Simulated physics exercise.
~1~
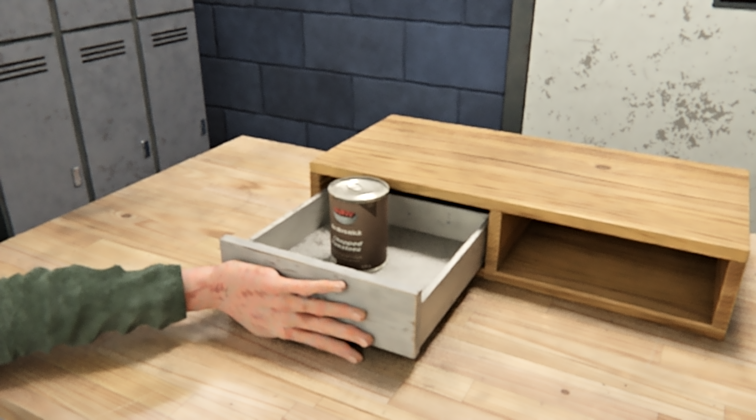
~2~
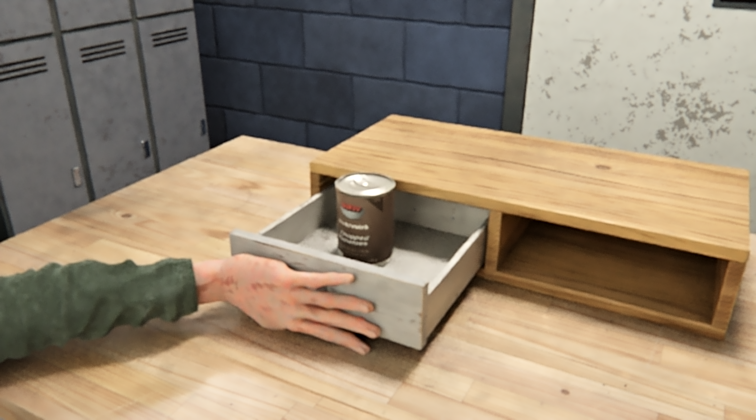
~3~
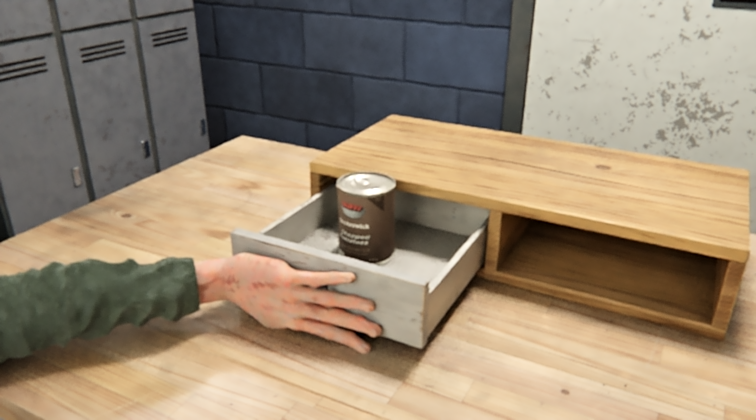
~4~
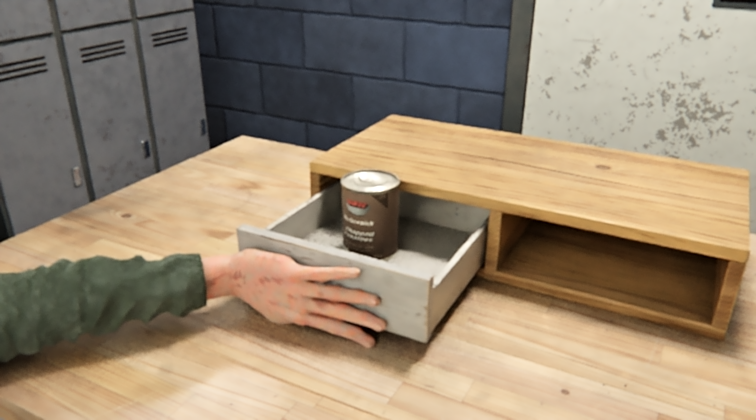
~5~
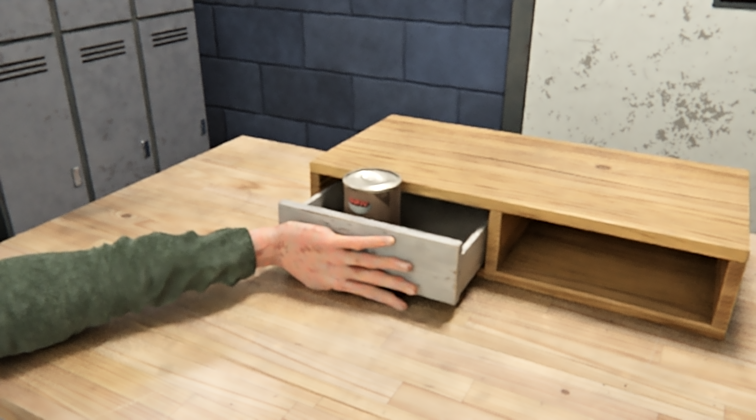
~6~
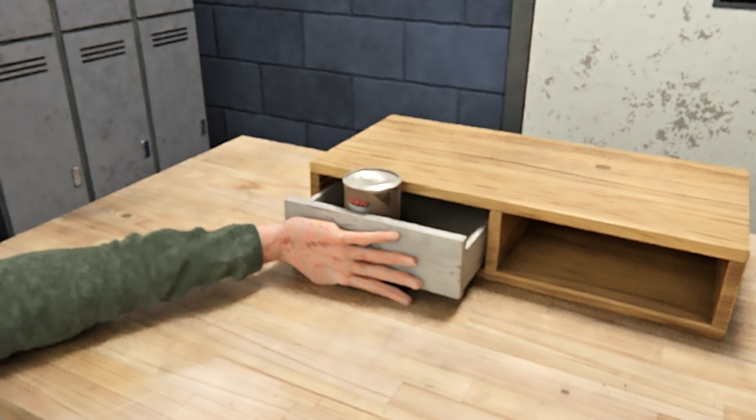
Hand in green sleeve pushing a grey drawer holding a dark brown can into a wooden chest, the drawer ending partly open.
